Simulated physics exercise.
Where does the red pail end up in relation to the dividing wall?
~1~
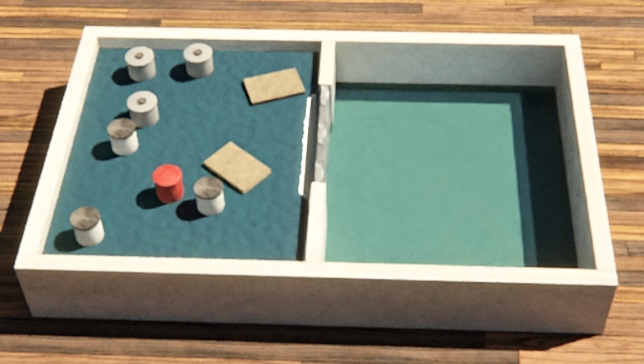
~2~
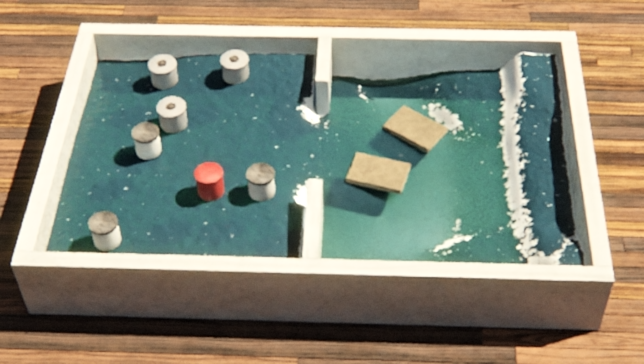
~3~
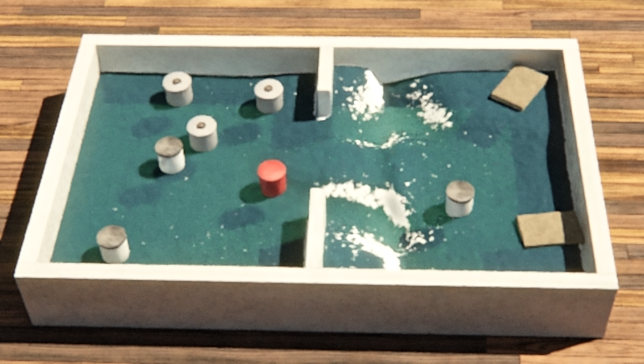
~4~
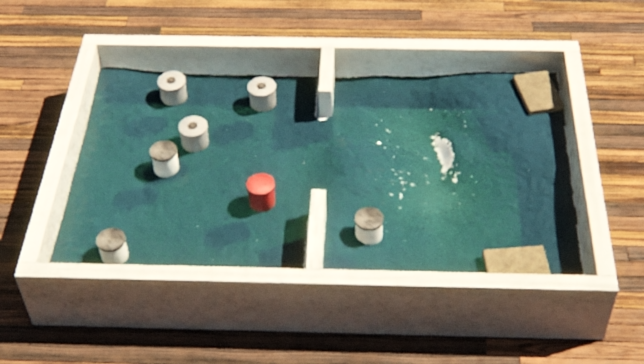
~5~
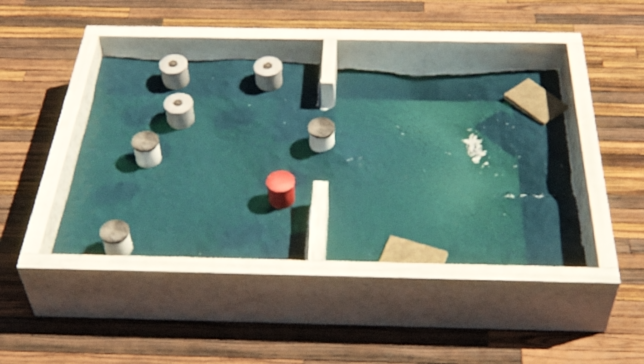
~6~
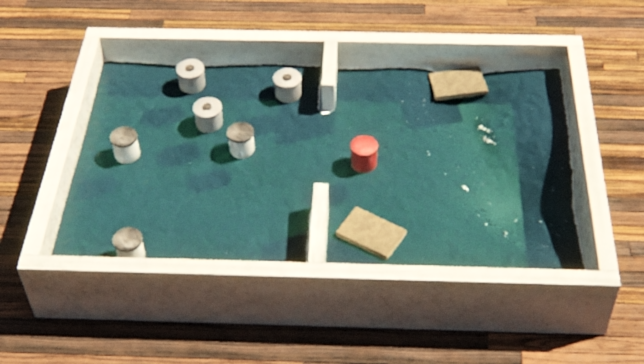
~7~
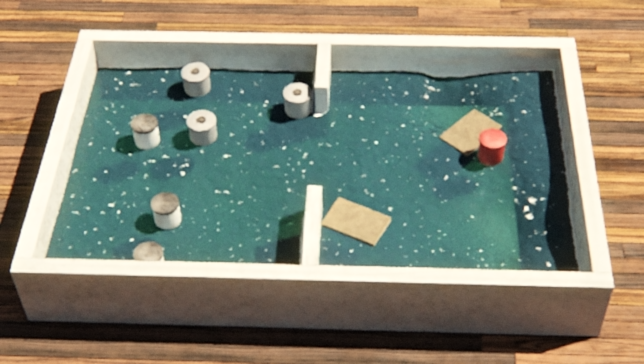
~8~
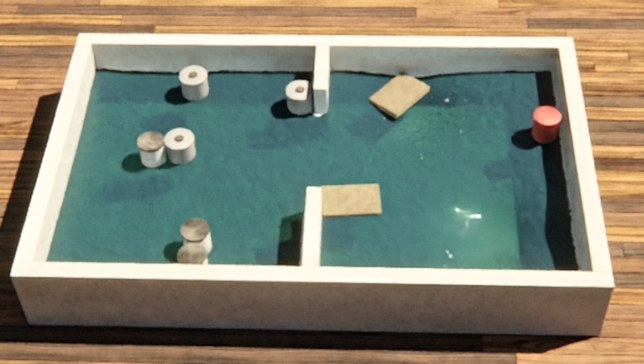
The red pail passes through the gap in the dividing wall and ends up afloat on the right side, close to the far right wall.
Water surges through the opened divider of a two-part basin, sweeping two tan slabs into the right side; a white pail follows but drifts back left, then the red pail floats through and ends near the right wall, the white pails remaining left.
